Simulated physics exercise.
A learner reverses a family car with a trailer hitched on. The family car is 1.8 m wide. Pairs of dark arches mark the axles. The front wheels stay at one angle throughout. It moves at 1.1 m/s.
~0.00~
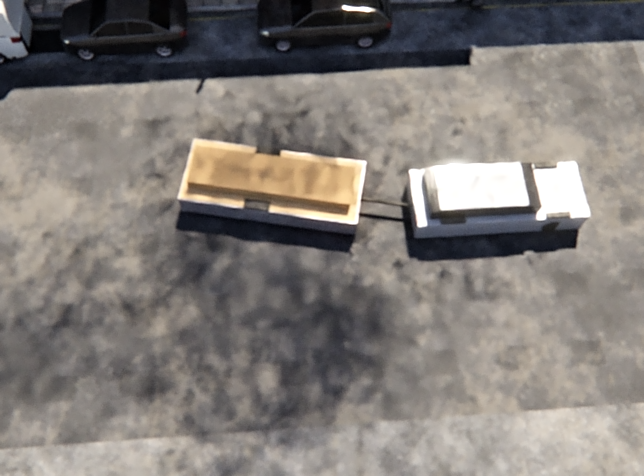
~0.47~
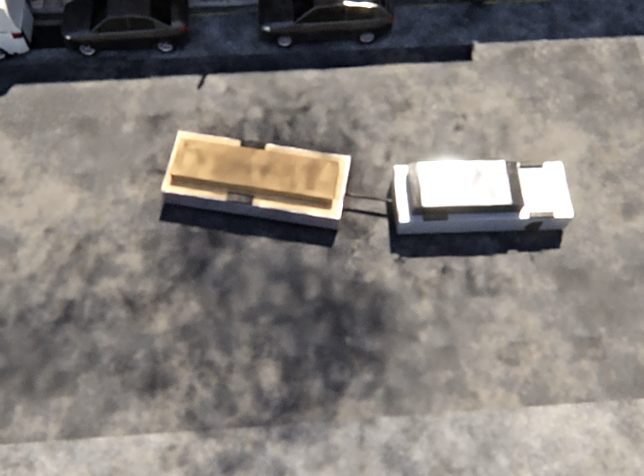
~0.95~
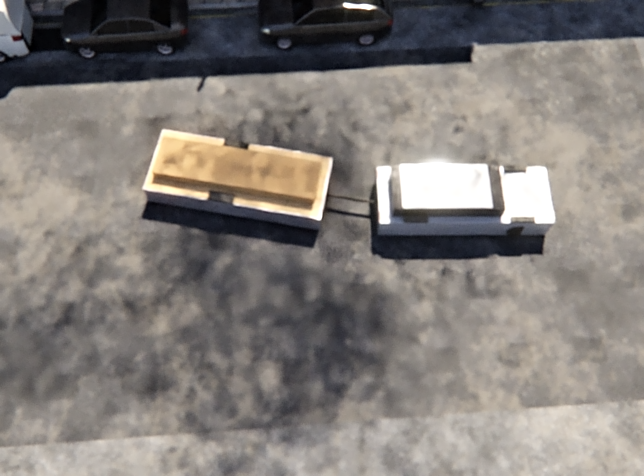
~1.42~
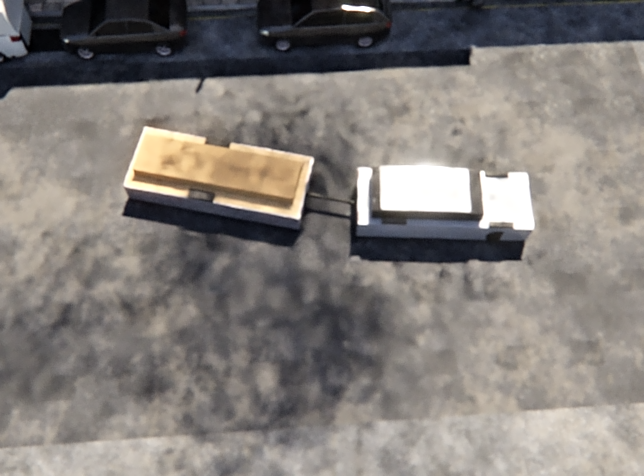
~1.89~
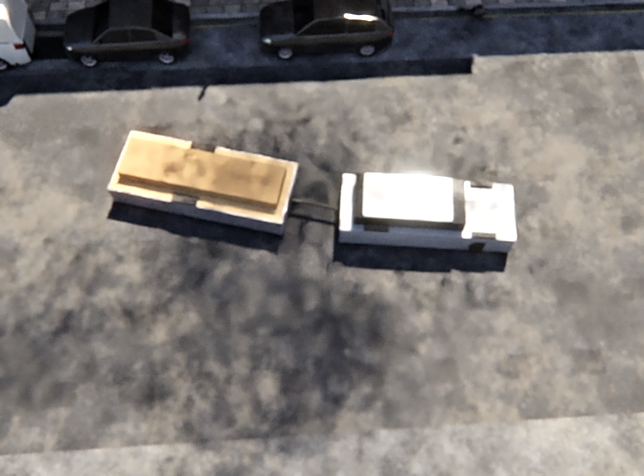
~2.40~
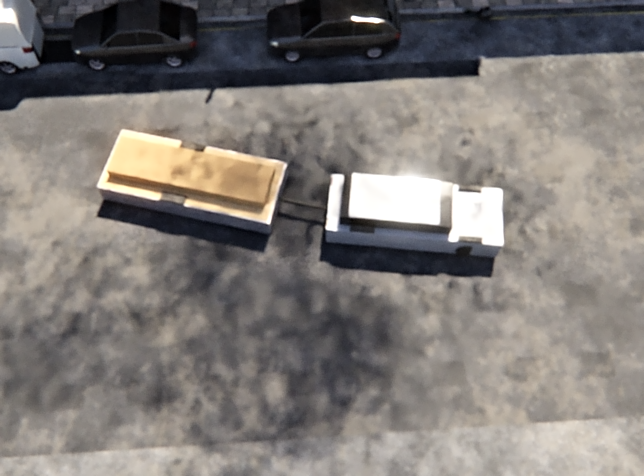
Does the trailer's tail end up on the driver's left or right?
The trailer ends up on the car's right-hand flank.
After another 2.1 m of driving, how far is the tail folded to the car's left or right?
About 0° to the car's left.
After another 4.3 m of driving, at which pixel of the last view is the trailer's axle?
Near (45, 145).
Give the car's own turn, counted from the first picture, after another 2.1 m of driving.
Some 16°.
By 4.3 s, the tail is in line with the car, the car has turned 17° and the trailer's axle is at (114, 157) of the last picture.
By 6.3 s, the tail is 12° to the car's right, the car has turned 24° and the trailer's axle is at (45, 145) of the last picture.
By 8.2 s, the tail is 31° to the car's right, the car has turned 32° and the trailer's axle is out of the picture.
By 10.2 s, the tail is 60° to the car's right, the car has turned 39° and the trailer's axle is out of the picture; it has jack-knifed.
